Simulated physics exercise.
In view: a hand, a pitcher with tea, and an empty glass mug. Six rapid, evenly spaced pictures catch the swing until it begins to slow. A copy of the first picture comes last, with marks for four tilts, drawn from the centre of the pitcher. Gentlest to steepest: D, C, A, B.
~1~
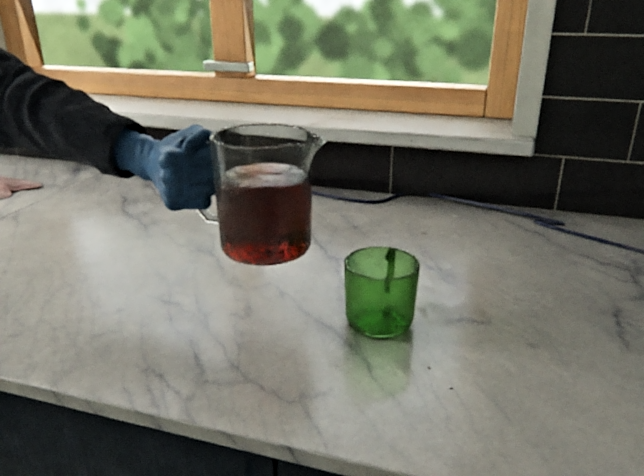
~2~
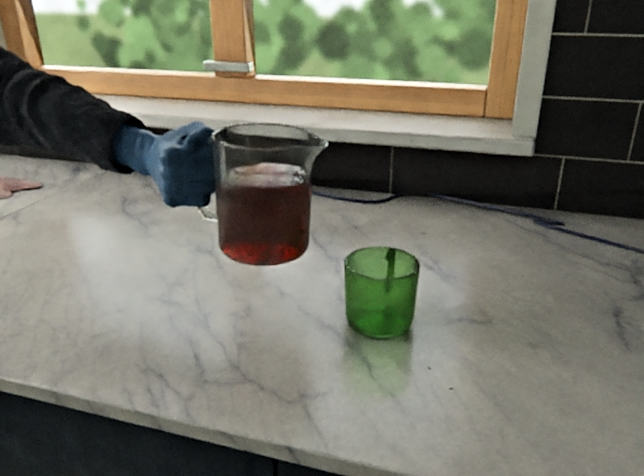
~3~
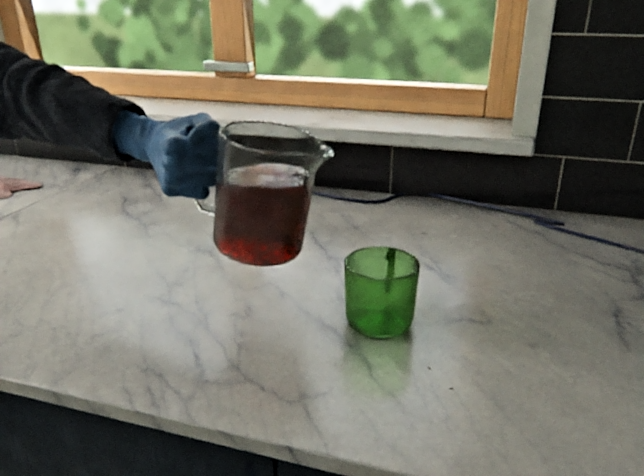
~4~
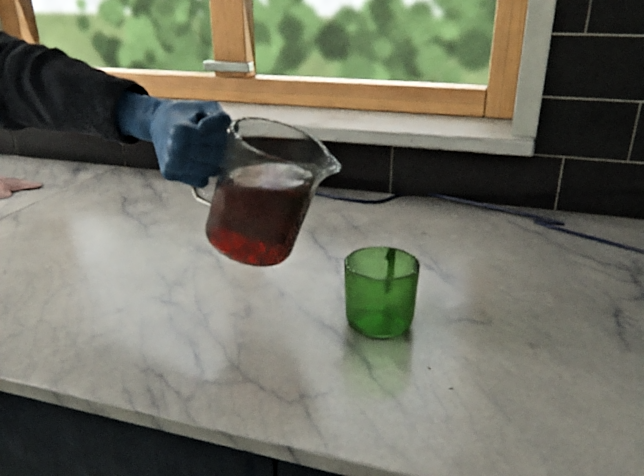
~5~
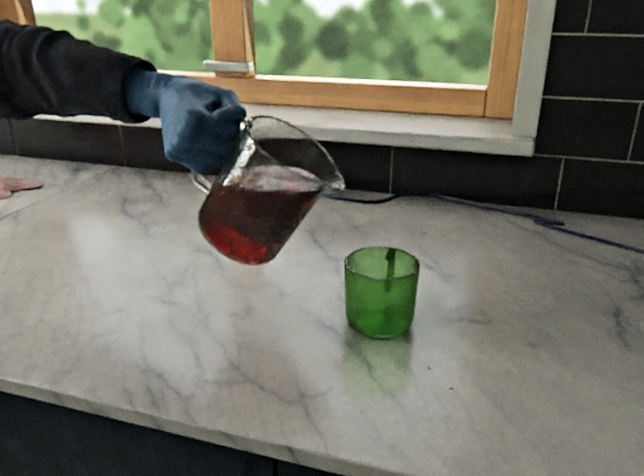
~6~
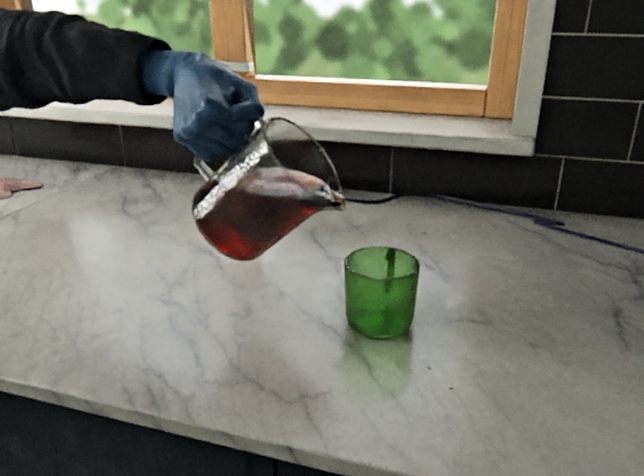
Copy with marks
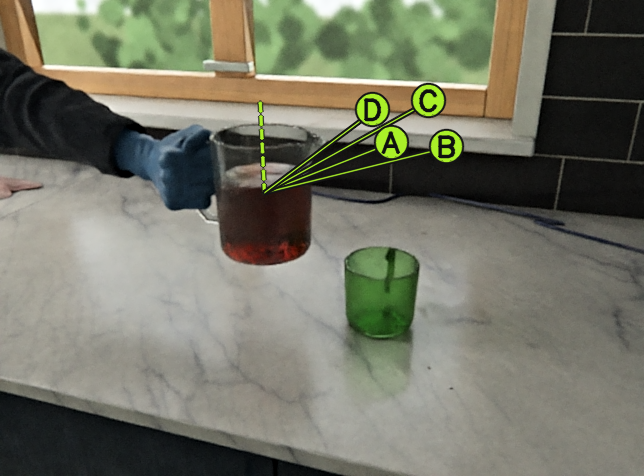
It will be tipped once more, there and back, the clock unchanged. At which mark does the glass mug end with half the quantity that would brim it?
Use line C.
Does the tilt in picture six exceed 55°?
No, it does not.
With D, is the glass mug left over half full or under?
Under.
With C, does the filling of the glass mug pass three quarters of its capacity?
No, less.
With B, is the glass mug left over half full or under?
Over half.
In lime, A at (375, 149); B at (430, 151); C at (414, 109); D at (359, 121).
For line A, the glass mug ends with about 79 % of what it can hold.
For line B, the glass mug is filled to the brim; 5 % of the tea is spilt.
For line C, the glass mug ends with about 49 % of what it can hold.
For line D, the glass mug ends with about 27 % of what it can hold.
